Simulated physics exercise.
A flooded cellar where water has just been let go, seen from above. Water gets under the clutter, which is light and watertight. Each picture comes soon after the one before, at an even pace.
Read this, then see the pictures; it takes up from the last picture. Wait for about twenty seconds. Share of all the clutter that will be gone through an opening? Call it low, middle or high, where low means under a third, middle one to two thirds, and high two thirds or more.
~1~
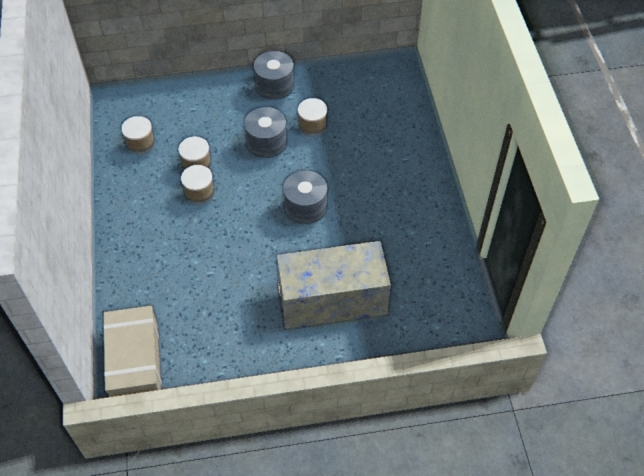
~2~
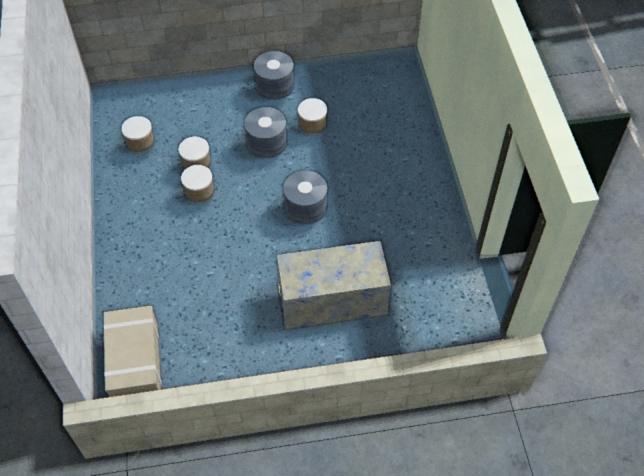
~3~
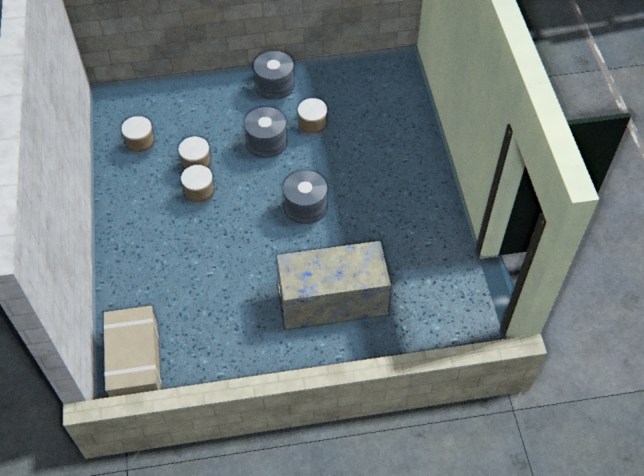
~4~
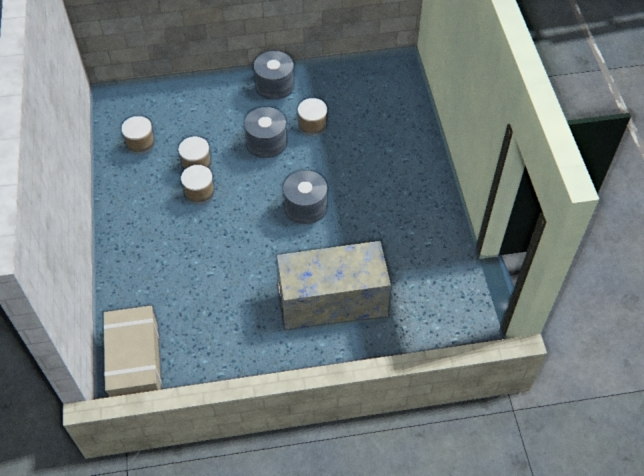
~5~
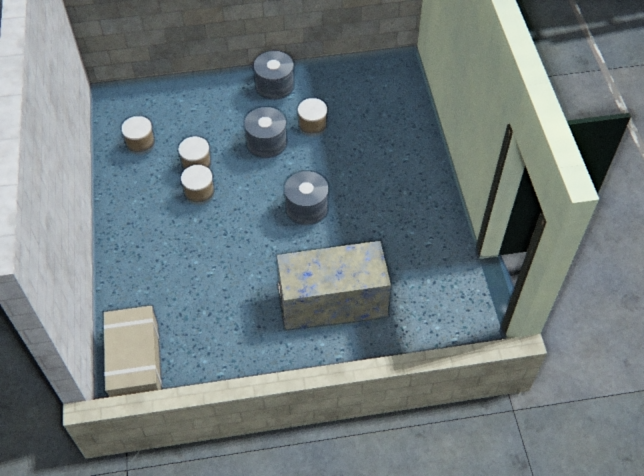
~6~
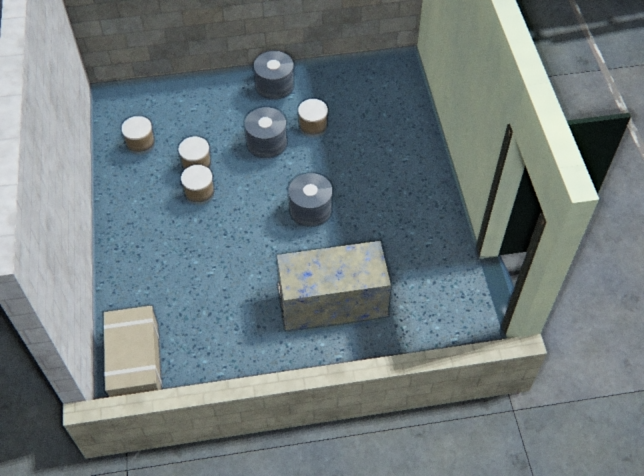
Low.
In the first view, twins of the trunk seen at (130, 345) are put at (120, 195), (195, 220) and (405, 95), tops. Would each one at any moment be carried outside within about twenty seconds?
First one does not escape, second one does not escape, third one makes it out.
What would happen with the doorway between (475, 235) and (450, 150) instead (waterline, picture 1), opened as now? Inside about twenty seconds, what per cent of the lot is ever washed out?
About 40 %.
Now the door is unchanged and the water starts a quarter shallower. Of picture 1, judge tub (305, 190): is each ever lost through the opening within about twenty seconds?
Escapes.
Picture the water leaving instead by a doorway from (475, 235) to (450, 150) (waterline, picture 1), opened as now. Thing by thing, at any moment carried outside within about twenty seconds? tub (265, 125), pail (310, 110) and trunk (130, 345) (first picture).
Per object, as asked: Flushed / flushed / not flushed.
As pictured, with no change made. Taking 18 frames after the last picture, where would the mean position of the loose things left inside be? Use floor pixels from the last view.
About (264, 197).
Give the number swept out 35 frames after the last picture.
By that point the tally is 1.
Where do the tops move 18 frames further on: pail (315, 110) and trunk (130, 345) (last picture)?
I'd expect them about (344, 136) and (159, 344).
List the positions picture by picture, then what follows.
The first picture shows a tub at (305, 188) floats; a pail at (312, 109) floats; 0 of 8 have shifted.
The second picture shows a tub at (305, 188), afloat; a pail at (312, 109) floats; 0 of 8 have shifted.
The third picture shows a tub at (305, 188), afloat; a pail at (312, 109), afloat; 0 of 8 have shifted.
The fourth picture shows a tub at (305, 188) floats; a pail at (312, 109) floats; 0 of 8 have shifted.
The fifth picture shows a tub at (306, 189) floats; a pail at (312, 109), afloat; 0 of 8 have shifted.
The sixth picture shows a tub at (310, 190), afloat, close to its start; a pail at (313, 110) floats; 1 of 8 have shifted.
A moment on, 0 of 8 are out; 8 afloat.
Next, 0 of 8 are out; 8 afloat.
Later, 1 of 8 are out; 7 afloat.
In the end, 1 of 8 are out; 7 afloat.
